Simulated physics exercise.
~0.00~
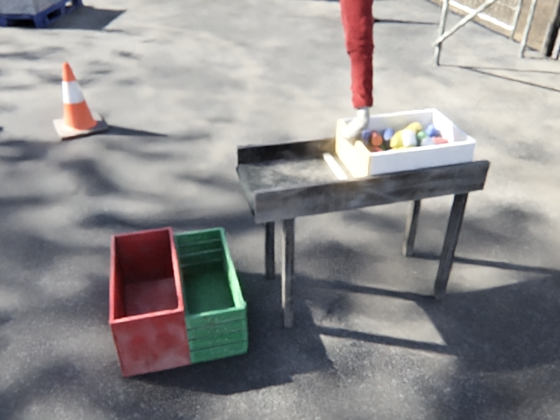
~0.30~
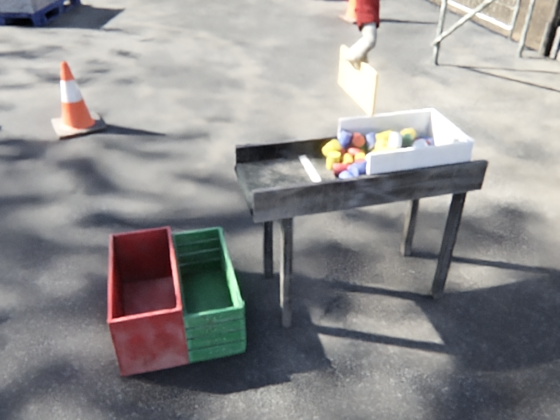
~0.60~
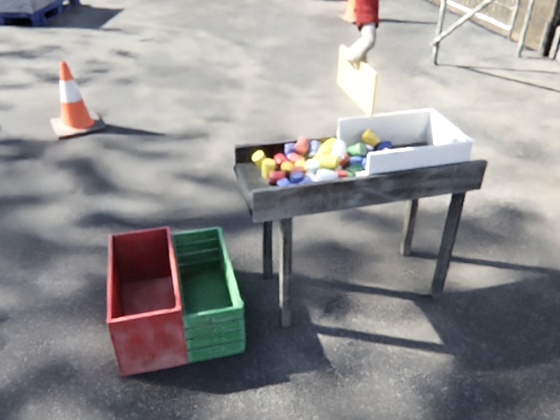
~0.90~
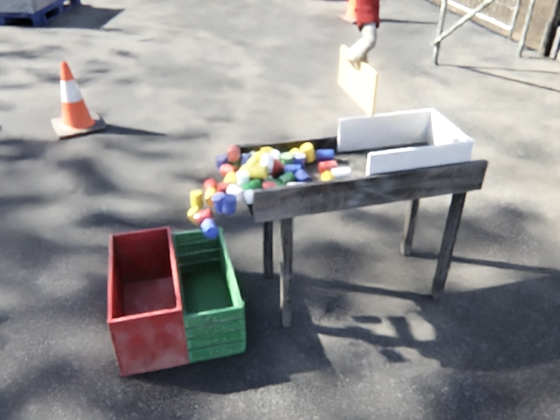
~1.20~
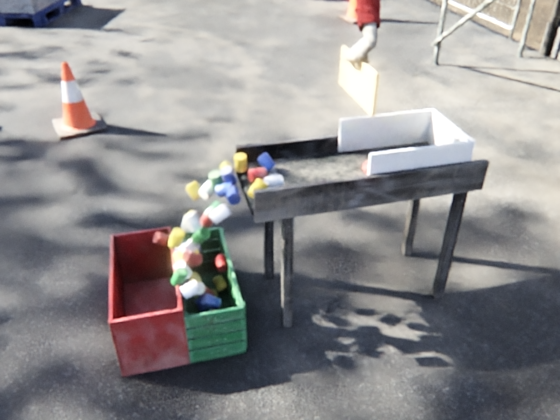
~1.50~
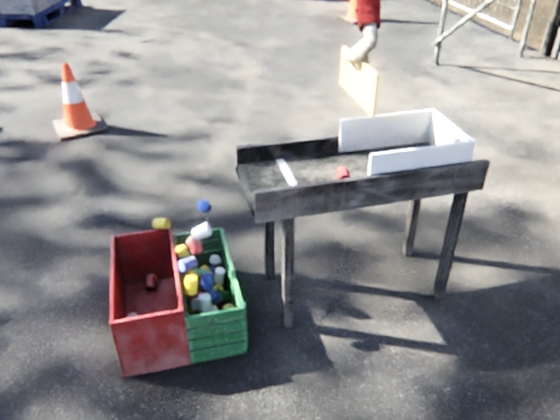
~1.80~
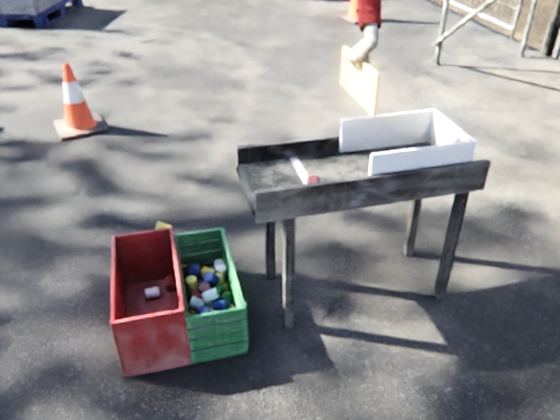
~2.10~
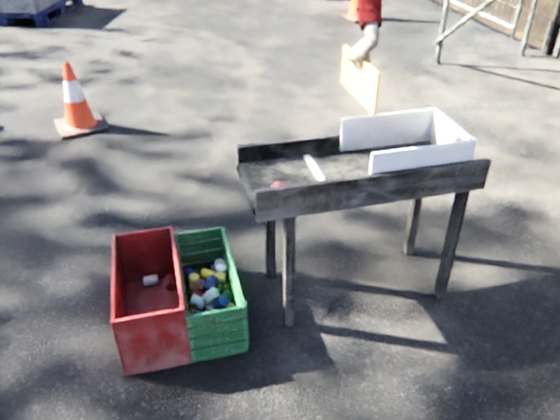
On a paved yard, a gripper lifted a panel from a white pen on a raised belt, and colourful little jars slid left and tumbled off the end, most landing in the green tote and a few in the red box beside it.
